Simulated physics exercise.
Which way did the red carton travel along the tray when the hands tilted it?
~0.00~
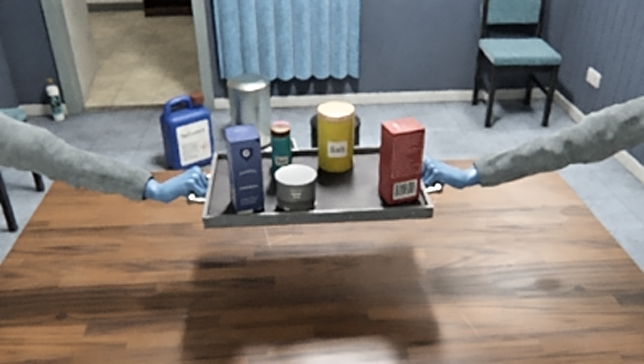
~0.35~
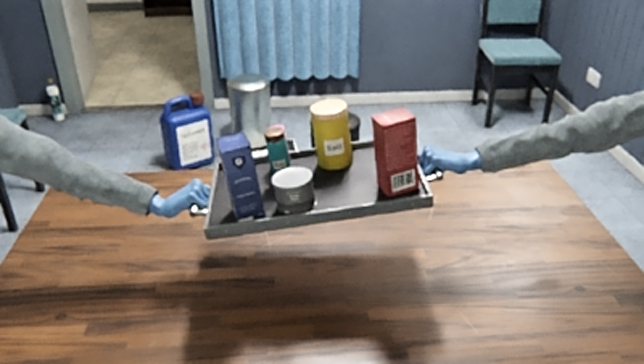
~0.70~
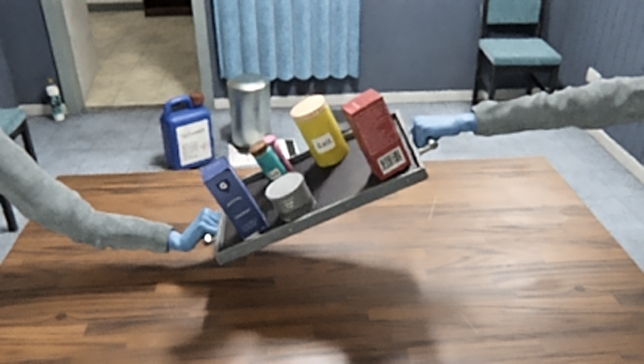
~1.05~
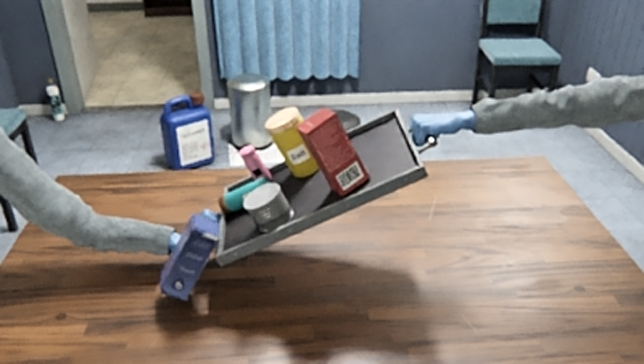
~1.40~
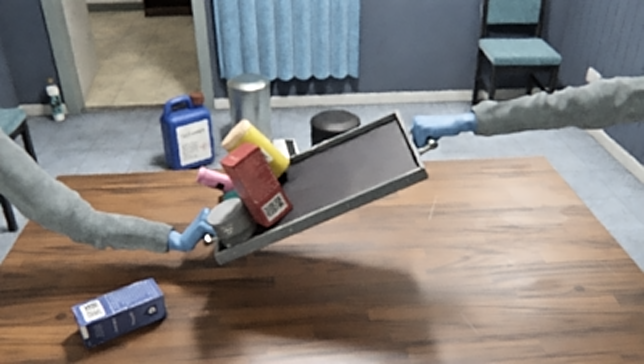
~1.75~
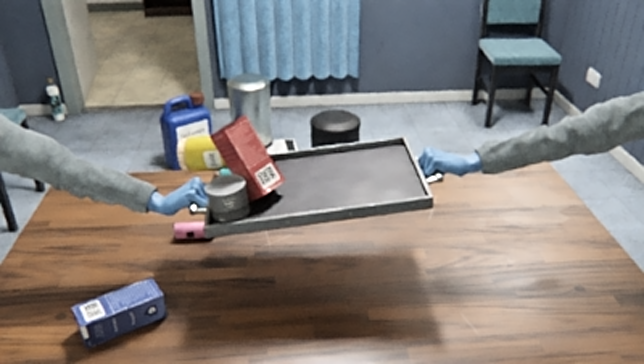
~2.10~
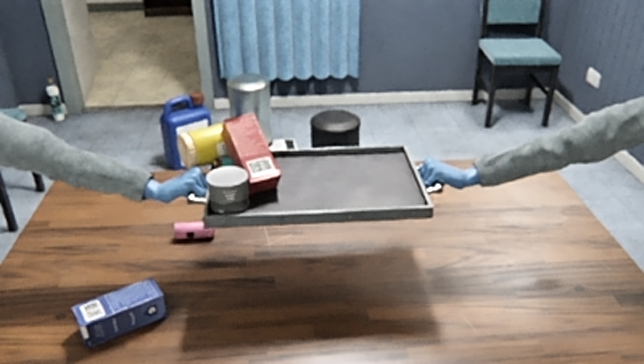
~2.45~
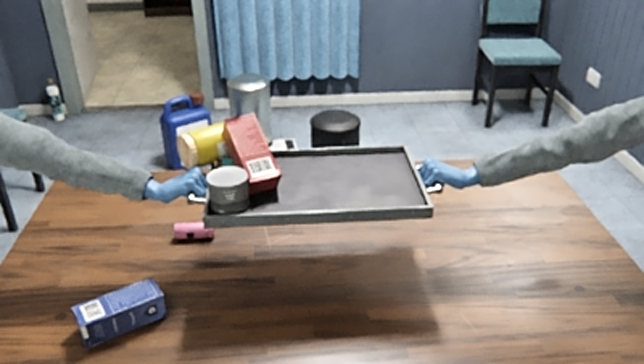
The red carton slid to the left, ending up leaning near the left end of the tray.
